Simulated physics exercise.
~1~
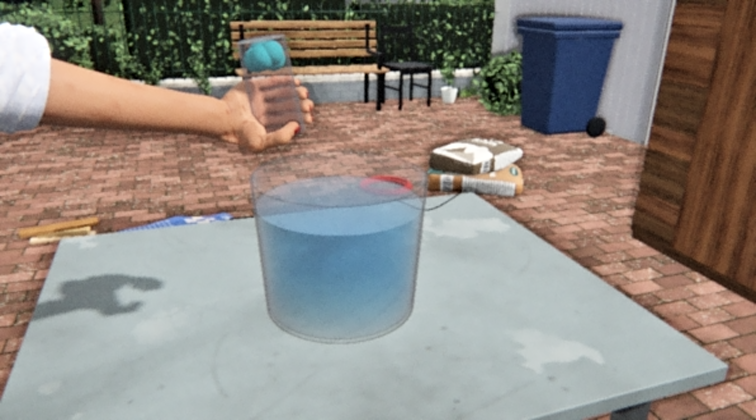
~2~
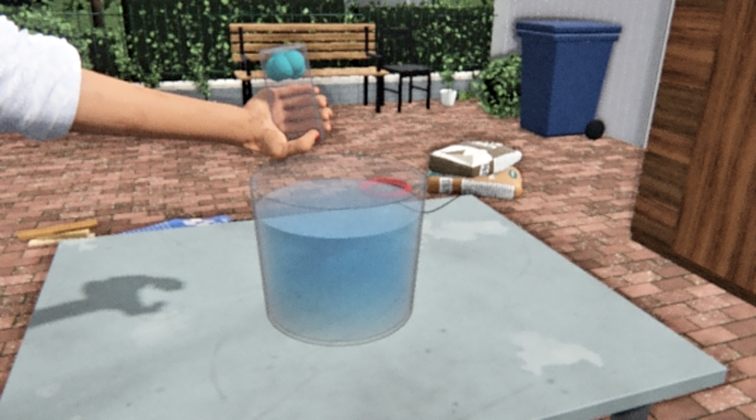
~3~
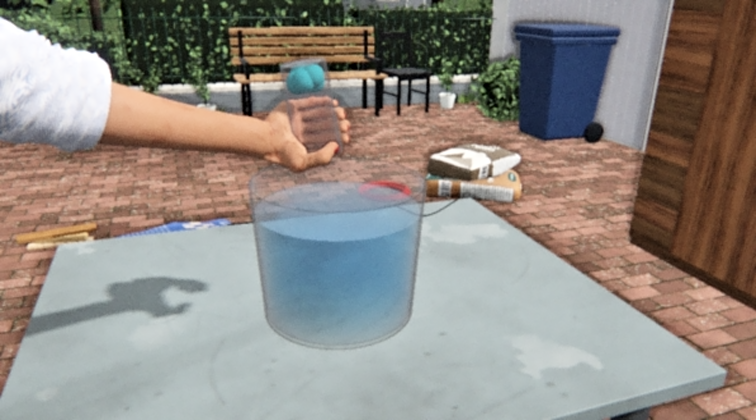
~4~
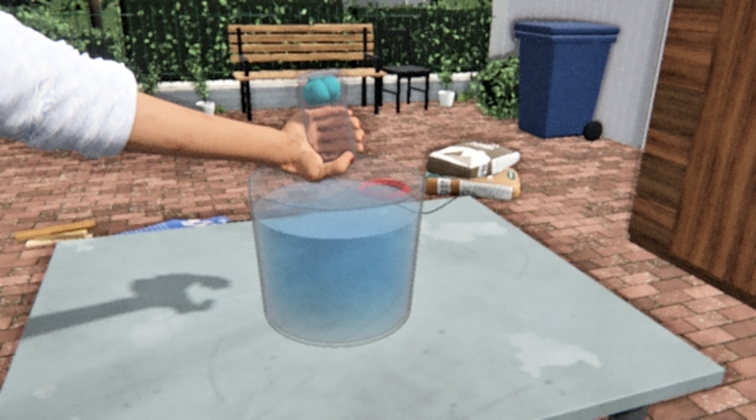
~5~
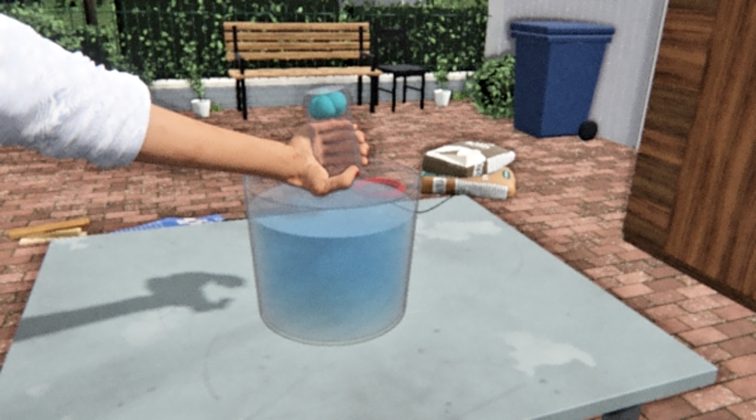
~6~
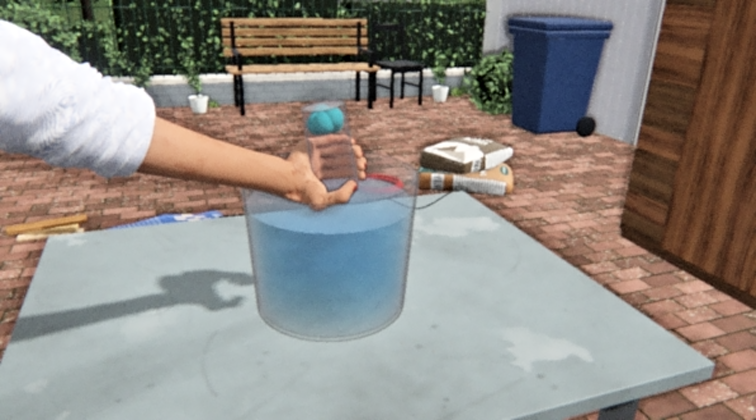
On a brick patio, a hand lowering an upside-down clear glass with blue-green cloth inside above a big bowl of water.
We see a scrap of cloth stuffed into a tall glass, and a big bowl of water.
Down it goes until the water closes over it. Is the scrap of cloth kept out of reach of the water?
Yes, the water cannot get to it.
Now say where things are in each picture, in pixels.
In the first frame, tall glass (272, 91) mouth down; above the big bowl.
In the second frame, tall glass (292, 99) mouth down; scrap of cloth (285, 63); coming down.
In the third frame, tall glass (312, 112) mouth down; lower.
In the fourth frame, tall glass (327, 122) mouth down; scrap of cloth (322, 88); lower still.
In the fifth frame, tall glass (333, 136) mouth down; close to the surface.
In the sixth frame, tall glass (331, 151) mouth down; scrap of cloth (325, 119); just over the surface.
Next, the tall glass enters the water.
After that, air is trapped inside and holds the level down.
Finally, the tall glass is under, still full of air, and the scrap of cloth is dry.
